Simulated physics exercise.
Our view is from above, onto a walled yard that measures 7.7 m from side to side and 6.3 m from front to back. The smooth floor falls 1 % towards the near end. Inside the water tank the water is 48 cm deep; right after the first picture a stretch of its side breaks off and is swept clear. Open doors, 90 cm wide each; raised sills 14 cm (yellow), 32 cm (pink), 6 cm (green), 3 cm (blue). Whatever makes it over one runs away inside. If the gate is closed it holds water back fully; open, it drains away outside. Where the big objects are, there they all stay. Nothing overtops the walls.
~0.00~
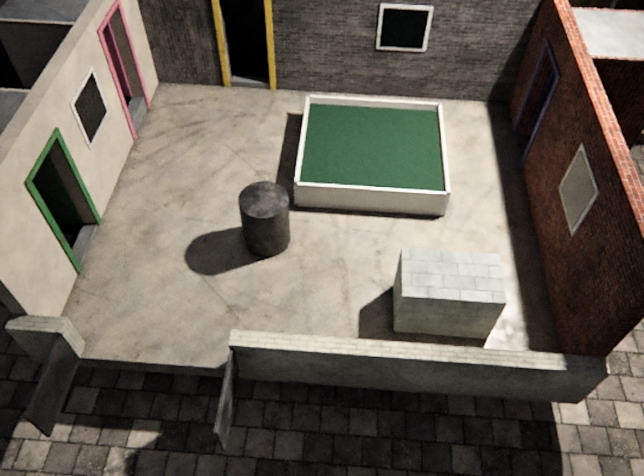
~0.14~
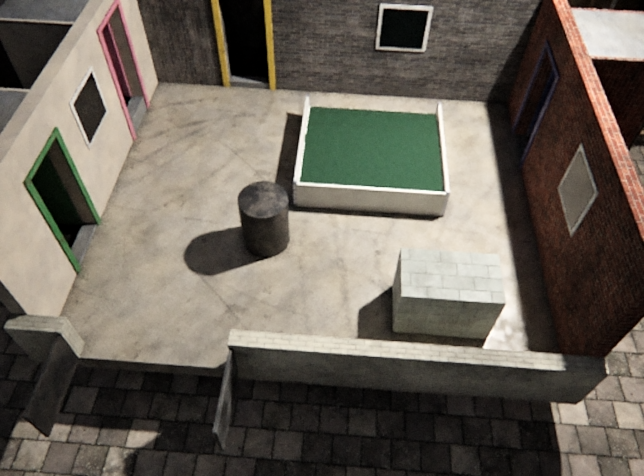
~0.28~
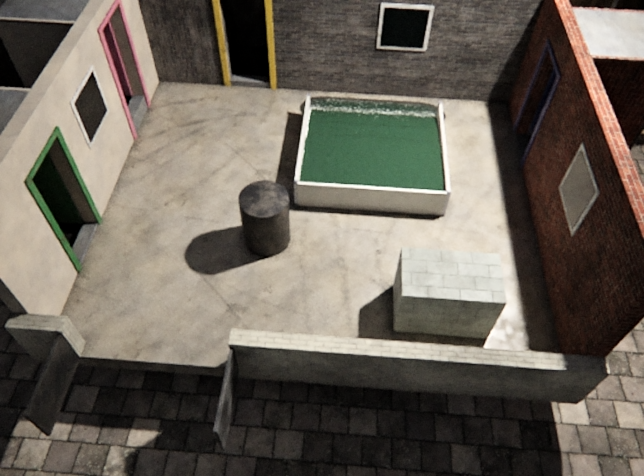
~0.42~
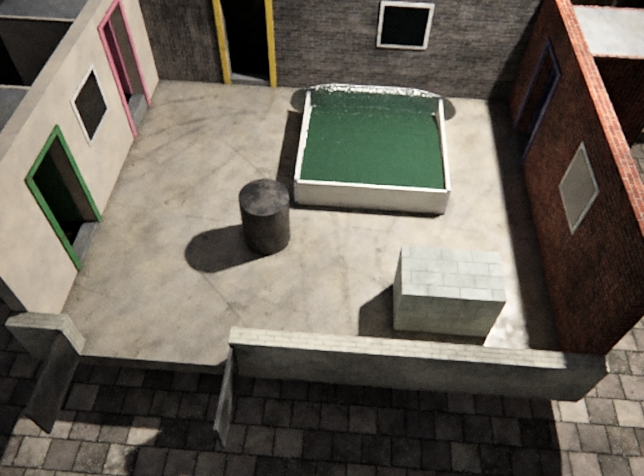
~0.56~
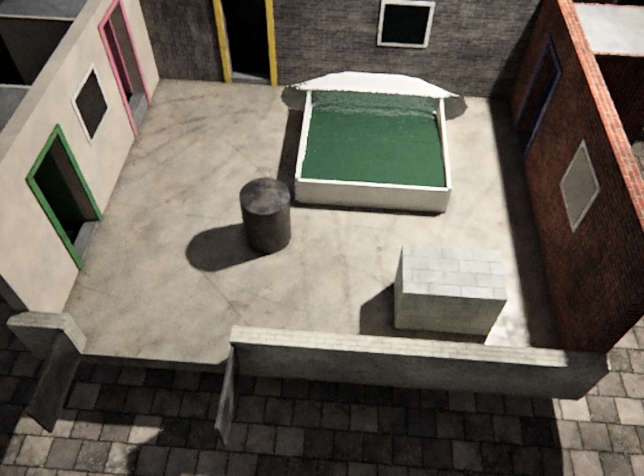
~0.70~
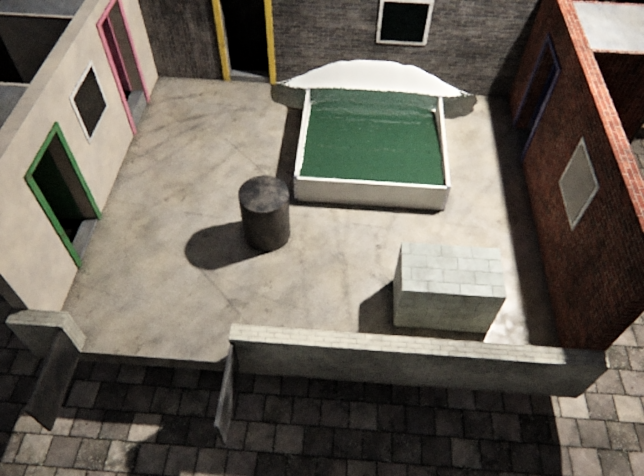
In a walled yard with coloured doorways, a dark cylinder and a pale block, the far side of a white-walled tank of green water disappears, and water pours out behind it, spreading across the floor along the back wall.
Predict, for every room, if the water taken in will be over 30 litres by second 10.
In order: The yellow door falls short of the limit; the pink door falls short of the limit; the green door falls short of the limit; the blue door surpasses the limit.
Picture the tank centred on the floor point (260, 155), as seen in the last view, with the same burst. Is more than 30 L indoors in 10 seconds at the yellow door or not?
Lab note: Yellow door, limit broken.
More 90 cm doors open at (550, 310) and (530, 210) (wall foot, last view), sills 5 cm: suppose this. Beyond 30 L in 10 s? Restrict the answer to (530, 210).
Short of it.
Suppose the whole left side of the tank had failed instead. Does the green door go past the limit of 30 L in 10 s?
Then green exceeds it.
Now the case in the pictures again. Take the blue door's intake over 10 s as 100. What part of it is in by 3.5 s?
Share by then: ~ 35 %.
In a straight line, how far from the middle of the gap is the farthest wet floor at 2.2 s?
It comes to some 4.8 metres.
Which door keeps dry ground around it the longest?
Green.
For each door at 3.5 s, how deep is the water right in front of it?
Depths: Yellow door 8 cm, pink door 18 cm, green door 0 cm, blue door 12 cm.
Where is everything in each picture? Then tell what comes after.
The first frame shows still water, 48 cm deep, in the water tank at (373, 144).
In the second frame, water pours out on the water tank's far side and has run 1.3 m, to a hidden place; typically 9 cm deep outside, 48 cm at the water tank's back.
In the third frame, water pours out on the water tank's far side and has run 1.5 m, to a hidden place; typically 9 cm deep outside, 48 cm at the water tank's back.
In the fourth frame, water pours out on the water tank's far side and has run 1.7 m, to (445, 102); typically 10 cm deep outside, 48 cm at the water tank's back.
In the fifth frame, water pours out on the water tank's far side and has run 2.1 m, to (459, 97); typically 13 cm deep outside, 48 cm at the water tank's back.
In the sixth frame, the front is at (274, 84), 2.3 m from the gap on the water tank's far side; 2.9 m2 of floor is under water; 48 cm left at the back of the water tank.
After 1.4 s water covers 10 % of the floor and is deepest (38 cm) near (352, 110); yellow door 7 cm at the sill, 0 L in, pink door not reached, green door not reached, blue door not reached.
After 2.2 s water covers 25 % of the floor and is deepest (36 cm) near (503, 98); yellow door 11 cm at the sill, 0 L in, pink door not reached, green door not reached, blue door 12 cm at the sill, 4 L in.
After 3.5 s water covers 40 % of the floor and is deepest (26 cm) near (494, 97); yellow door 8 cm at the sill, 0 L in, pink door 18 cm at the sill, 0 L in, green door not reached, blue door 12 cm at the sill, 57 L in.
After 6.0 s water covers 75 % of the floor and is deepest (20 cm) near (345, 88); yellow door 4 cm at the sill, 0 L in, pink door 9 cm at the sill, 0 L in, green door 4 cm at the sill, 0 L in, blue door 7 cm at the sill, 115 L in.
After 10.0 s water covers 90 % of the floor and is deepest (12 cm) near (508, 368); yellow door 3 cm at the sill, 0 L in, pink door 7 cm at the sill, 0 L in, green door 4 cm at the sill, 0 L in, blue door 6 cm at the sill, 162 L in.
